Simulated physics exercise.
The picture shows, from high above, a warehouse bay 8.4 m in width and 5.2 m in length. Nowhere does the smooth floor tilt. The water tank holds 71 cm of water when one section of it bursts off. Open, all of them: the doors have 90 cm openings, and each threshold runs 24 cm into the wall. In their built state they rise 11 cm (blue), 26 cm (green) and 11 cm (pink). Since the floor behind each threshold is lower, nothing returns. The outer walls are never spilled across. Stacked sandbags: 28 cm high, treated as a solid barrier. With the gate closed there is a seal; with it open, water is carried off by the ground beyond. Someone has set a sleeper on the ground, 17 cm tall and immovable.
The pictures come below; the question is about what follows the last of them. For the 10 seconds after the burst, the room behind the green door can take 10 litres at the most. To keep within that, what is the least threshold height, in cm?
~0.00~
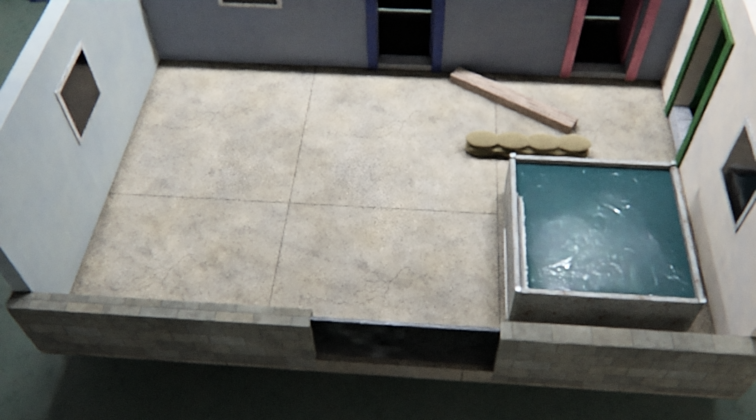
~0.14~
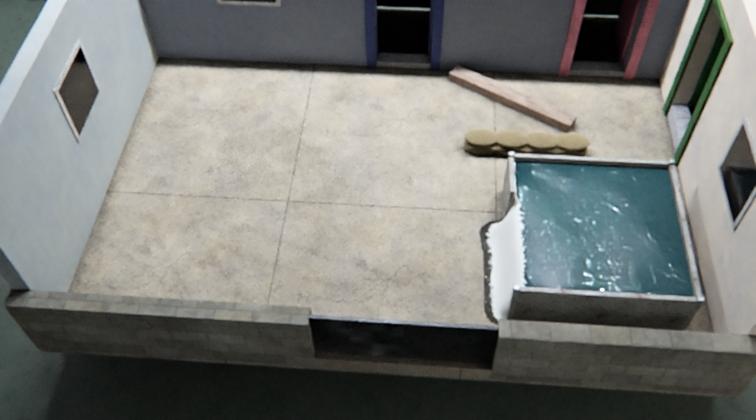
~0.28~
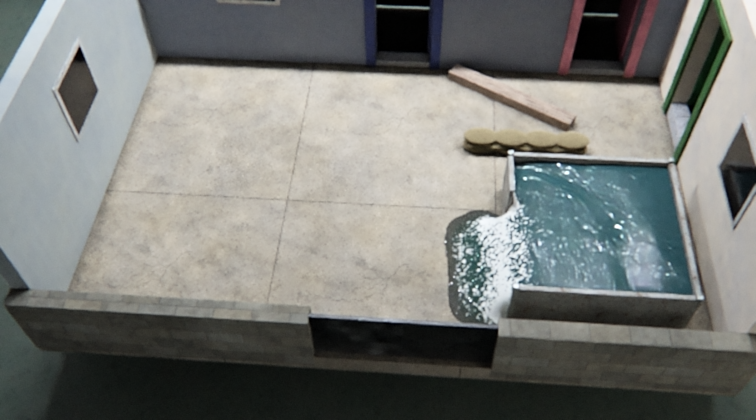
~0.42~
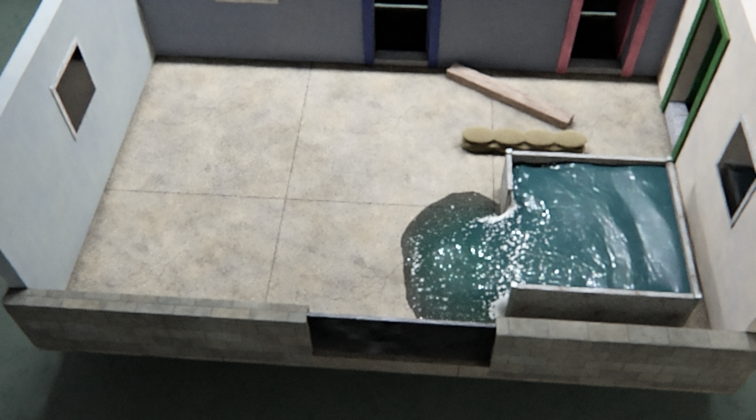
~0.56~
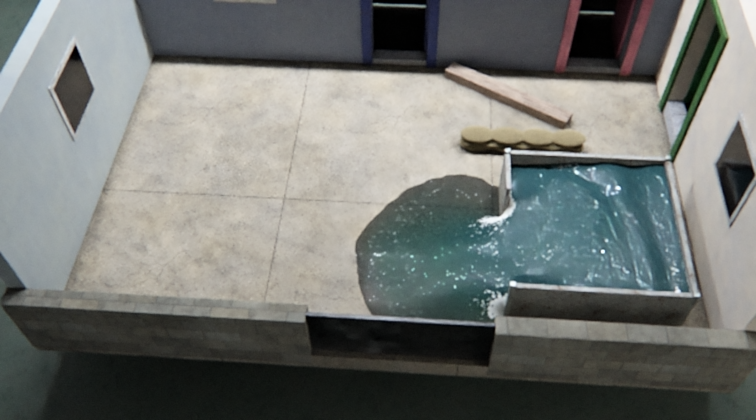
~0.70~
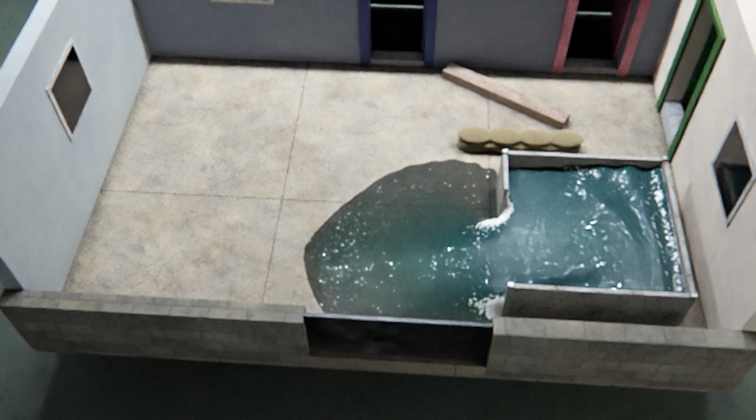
Some 7 cm.
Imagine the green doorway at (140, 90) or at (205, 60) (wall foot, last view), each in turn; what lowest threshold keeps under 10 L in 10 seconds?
First place around 20 cm, second around 25 cm.
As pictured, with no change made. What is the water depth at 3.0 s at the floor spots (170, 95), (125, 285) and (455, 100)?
In order: Around 3, 15 and 0 cm.
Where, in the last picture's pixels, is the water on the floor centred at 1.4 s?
Look at about (507, 260) in the last view.
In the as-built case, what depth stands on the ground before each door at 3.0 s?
The blue door has 0 cm, the green door 0 cm and the pink door 0 cm.
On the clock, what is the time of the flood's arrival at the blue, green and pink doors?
Arrival: Blue 5.5 s, green 7.5 s, pink 8.5 s.
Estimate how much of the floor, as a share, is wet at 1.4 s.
Wet: Close to 35 %.
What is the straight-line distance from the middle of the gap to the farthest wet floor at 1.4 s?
Roughly 5.2 metres.
After 1.4 s water covers 35 % of the floor, deepest (35 cm) near (485, 276); it has not reached the green door.
After 3.0 s water covers 60 % of the floor, deepest (38 cm) near (77, 288); it has not reached the green door.
After 10.0 s water covers 90 % of the floor, deepest (19 cm) near (528, 124); 8 cm at the green door, 0 litres in over its 26 cm threshold.
At the green door as built, the water arrived by 7.7 s and peaked near 10 cm at 8.8 s.
Run again over the same 10 s with other heights there, 16 litres in over 6 cm, 3 litres over 8.5 cm. The limit of 10 litres is kept from about 7 cm up.
